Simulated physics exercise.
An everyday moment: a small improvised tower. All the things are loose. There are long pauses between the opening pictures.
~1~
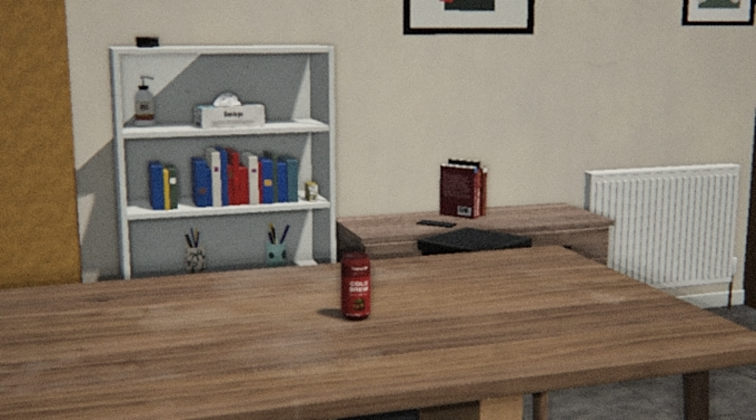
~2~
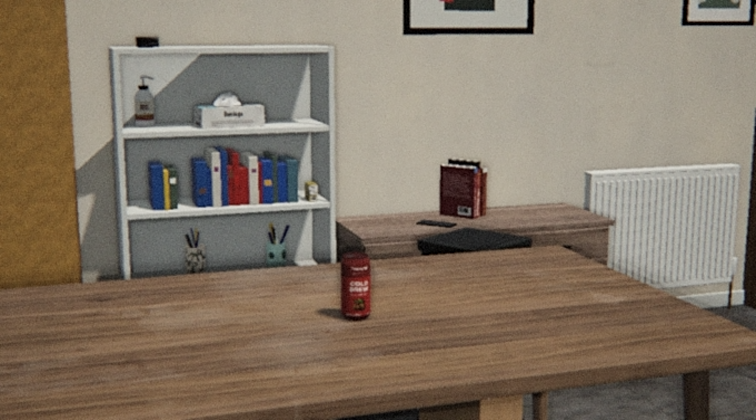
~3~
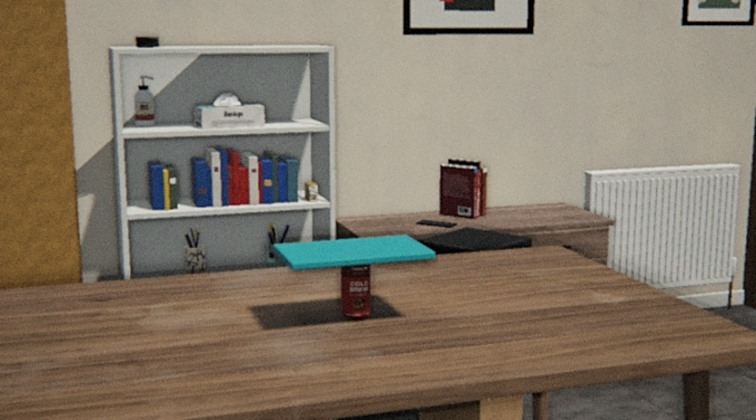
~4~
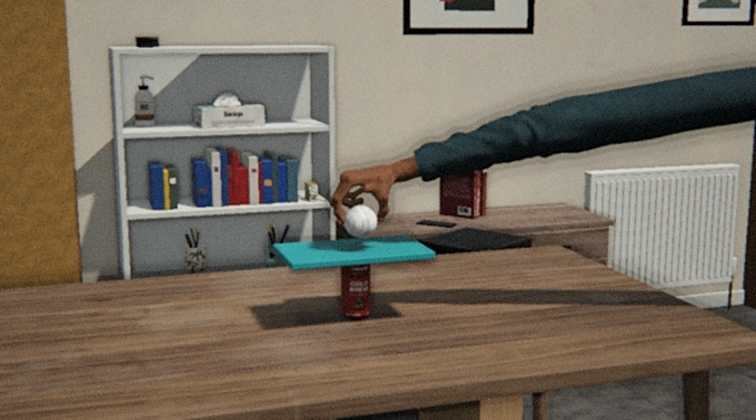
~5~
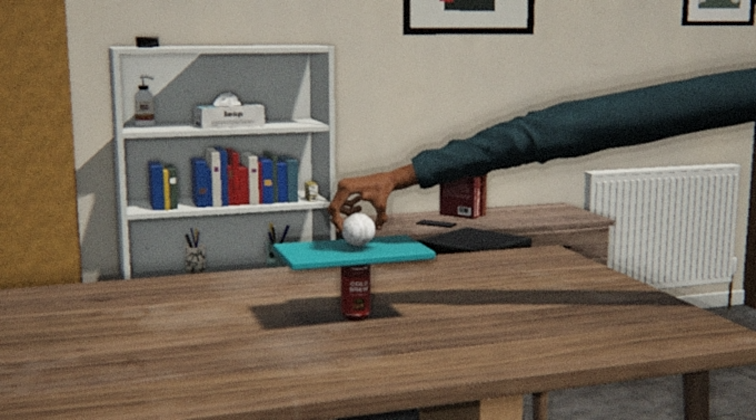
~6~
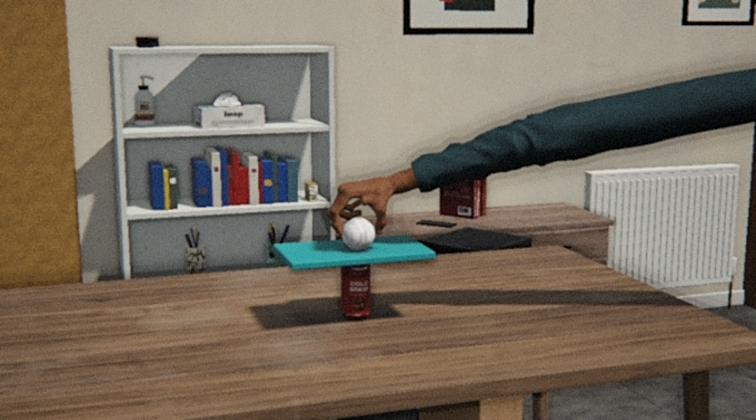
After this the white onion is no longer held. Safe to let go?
In the end the stack stays up.
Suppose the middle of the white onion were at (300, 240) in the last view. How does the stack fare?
Then it comes apart.
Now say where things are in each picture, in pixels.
The last thing is not in view yet; red can (356, 287), in the first frame.
The last thing is not in view yet; red can (356, 287), in the second frame.
The last thing is not in view yet; red can (356, 287), in the third frame.
On its way; white onion (361, 222); red can (356, 287), in the fourth frame.
On its way; white onion (358, 229); red can (356, 287), in the fifth frame.
Set down, still held; white onion (358, 234); red can (356, 287), in the sixth frame.
Then, 0.20 s later than the last frame, all is still.
Then, 0.50 s later than the last frame, white onion resting near (358, 234).
When it is over, all 3 as before. End places, in pixels of the last picture, white onion near (358, 234). The stack keeps its balance.
